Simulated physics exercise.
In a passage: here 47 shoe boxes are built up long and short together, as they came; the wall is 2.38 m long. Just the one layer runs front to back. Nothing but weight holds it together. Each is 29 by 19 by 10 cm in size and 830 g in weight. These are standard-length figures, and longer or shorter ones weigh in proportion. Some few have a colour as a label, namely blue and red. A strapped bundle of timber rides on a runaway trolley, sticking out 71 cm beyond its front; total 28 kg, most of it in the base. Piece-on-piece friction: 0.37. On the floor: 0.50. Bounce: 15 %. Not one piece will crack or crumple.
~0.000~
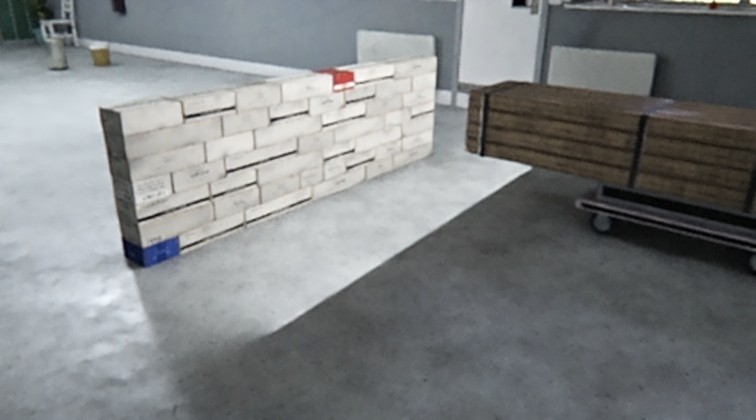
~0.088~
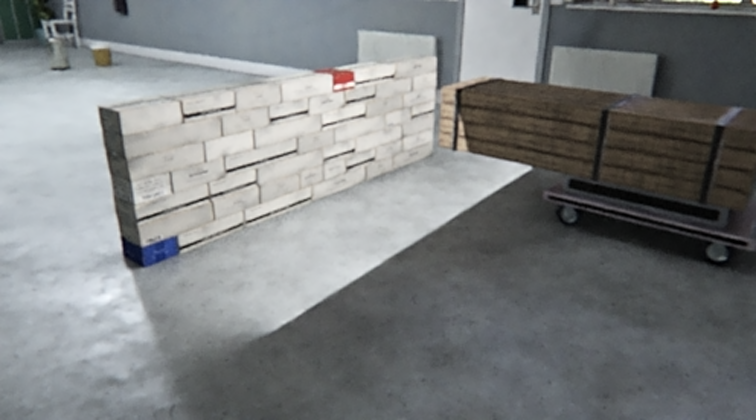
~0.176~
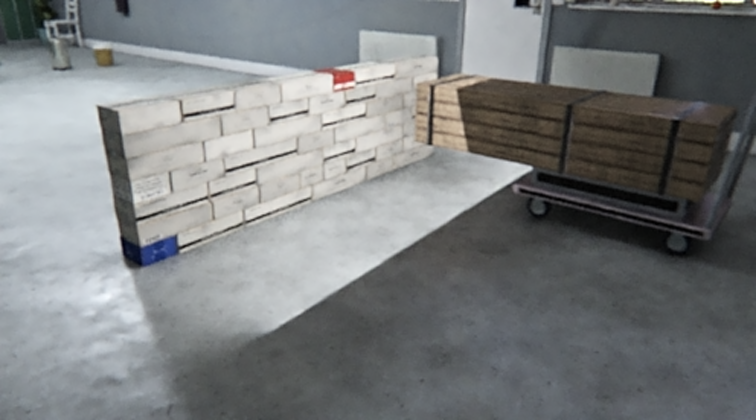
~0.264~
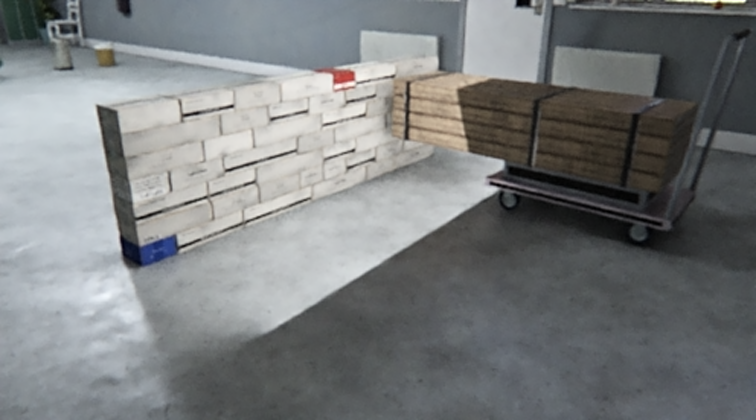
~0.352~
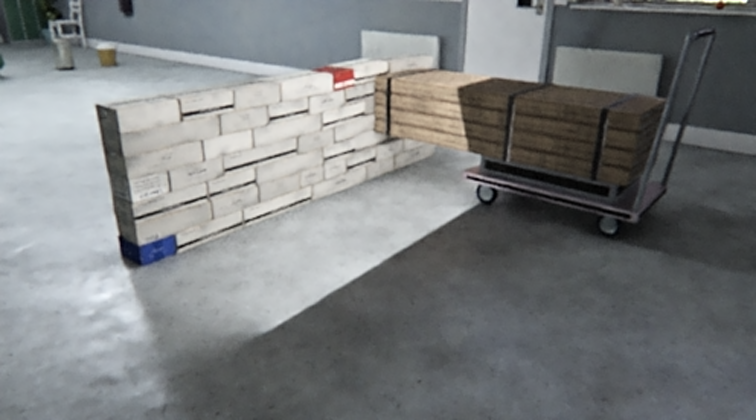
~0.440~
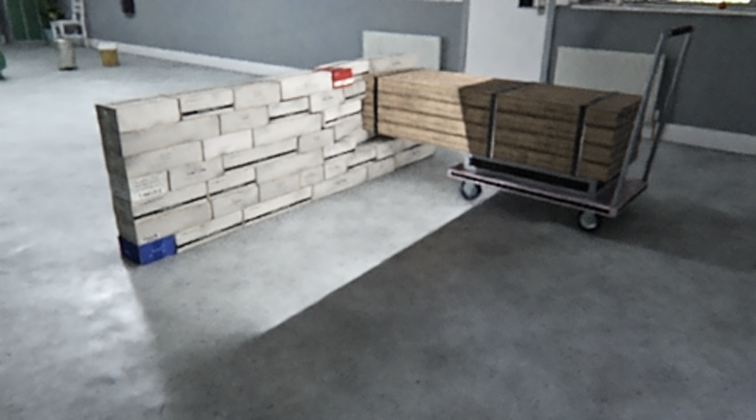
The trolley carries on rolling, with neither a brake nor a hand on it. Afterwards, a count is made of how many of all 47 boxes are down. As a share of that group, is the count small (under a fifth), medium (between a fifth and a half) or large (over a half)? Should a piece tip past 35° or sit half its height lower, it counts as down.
It is medium.
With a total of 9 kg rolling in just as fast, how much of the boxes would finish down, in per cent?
Roughly 40 per cent would finish down.
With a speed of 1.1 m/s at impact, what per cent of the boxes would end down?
Share down: Close to 40%.
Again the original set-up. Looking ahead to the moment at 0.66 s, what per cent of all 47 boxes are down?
25 per cent.
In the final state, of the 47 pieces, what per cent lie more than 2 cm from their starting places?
That comes to 45 in a hundred.
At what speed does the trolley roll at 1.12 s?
It is moving at around 0.8 m/s.
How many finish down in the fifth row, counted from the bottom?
That row ends with 3 down.
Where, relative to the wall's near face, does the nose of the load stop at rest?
It ends up roughly 110 cm beyond.
After 0.66 s, load 40 cm past the wall's line, still rolling; 12 of the 47 boxes down; red box leaning 24°.
After 1.12 s, load 86 cm past the wall's line, still rolling; 16 of the 47 boxes down; red box on its side.
At rest (2.2 s), load 1.11 m past the wall's line, stopped; 16 of the 47 boxes down; red box upside down; blue box unmoved. That is 34 per cent. As the last picture would show them, middles, red box near (193, 168), blue box near (147, 244).
